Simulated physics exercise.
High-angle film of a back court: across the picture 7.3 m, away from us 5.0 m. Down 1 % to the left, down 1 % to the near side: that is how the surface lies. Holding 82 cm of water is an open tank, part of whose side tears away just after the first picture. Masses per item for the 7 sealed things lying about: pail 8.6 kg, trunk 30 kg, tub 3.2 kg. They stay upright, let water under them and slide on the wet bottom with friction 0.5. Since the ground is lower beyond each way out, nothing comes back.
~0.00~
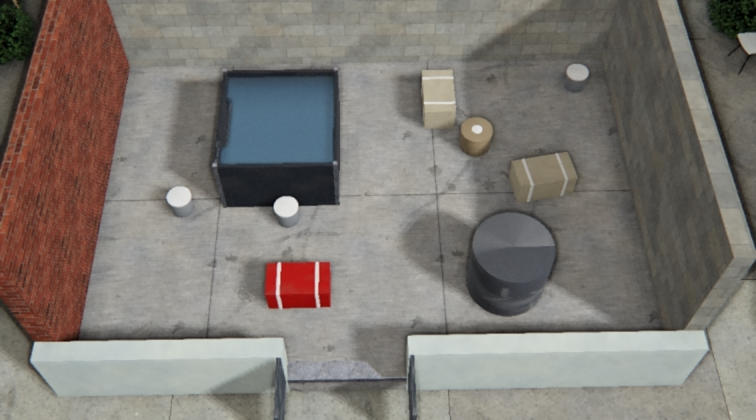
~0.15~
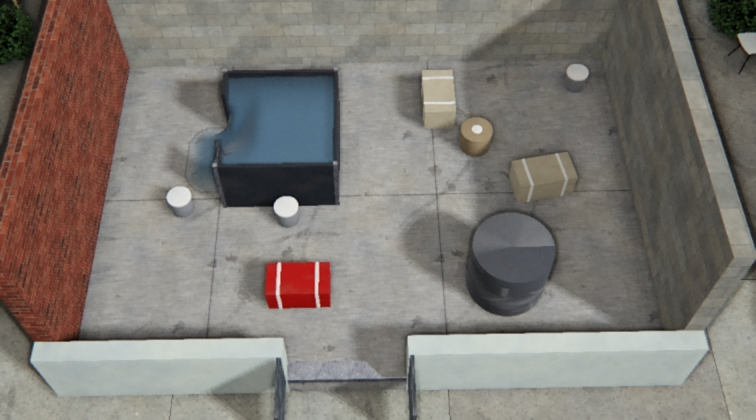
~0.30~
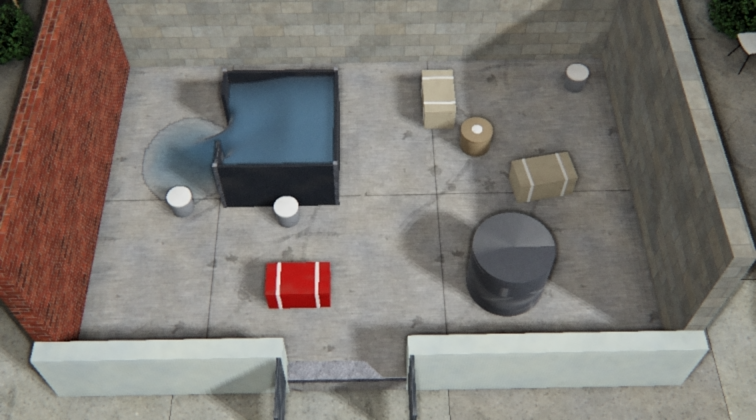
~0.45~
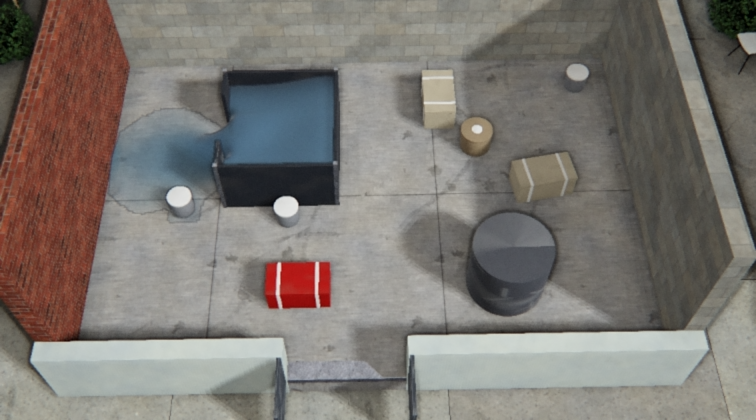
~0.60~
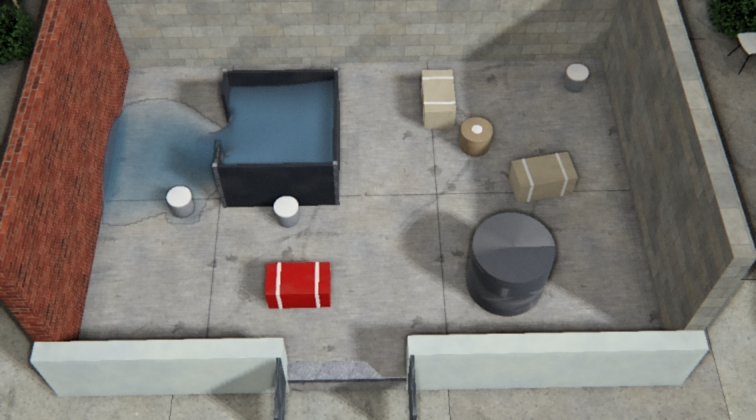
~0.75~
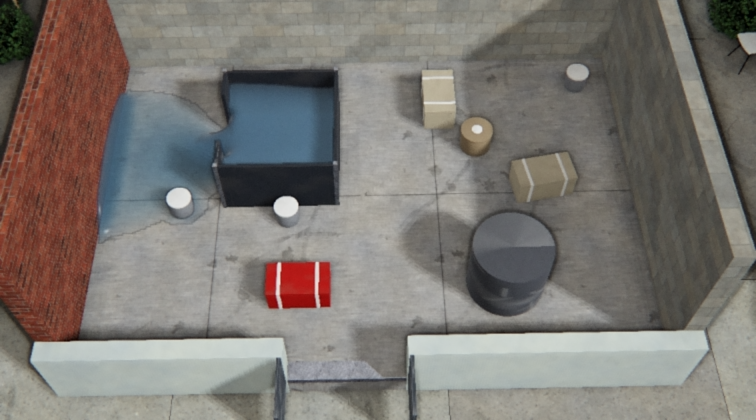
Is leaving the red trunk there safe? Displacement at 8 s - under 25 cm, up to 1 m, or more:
It ends near its start.
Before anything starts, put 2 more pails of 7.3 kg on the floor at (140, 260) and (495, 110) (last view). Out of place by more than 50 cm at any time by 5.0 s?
Order kept: Exceeds it, falls short.
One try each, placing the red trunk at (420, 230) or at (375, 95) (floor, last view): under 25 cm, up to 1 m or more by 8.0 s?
Respectively: It rests almost unmoved; it edges along somewhat.
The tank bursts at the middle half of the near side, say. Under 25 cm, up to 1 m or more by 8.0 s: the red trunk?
Then the red trunk travels far.
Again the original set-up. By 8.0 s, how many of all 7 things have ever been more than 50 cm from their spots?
Count: 0.
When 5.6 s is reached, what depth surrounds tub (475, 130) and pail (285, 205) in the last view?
Around 1 cm and 5 cm.
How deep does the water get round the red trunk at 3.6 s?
5 cm or so.
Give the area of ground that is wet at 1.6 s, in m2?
At that time the wet patch spans about 9.0 m2.
After 1.6 s the red trunk is near (298, 278), 0.0 m from its start, aground; 0 of 7 are out; 0 afloat.
After 3.6 s the red trunk is near (298, 278), 0.0 m from its start, aground; 0 of 7 are out; 0 afloat.
After 5.6 s the red trunk is near (305, 271), 0.1 m from its start, aground; 0 of 7 are out; 0 afloat.
After 8.0 s the red trunk is near (305, 271), 0.1 m from its start, aground; 0 of 7 are out; 0 afloat.
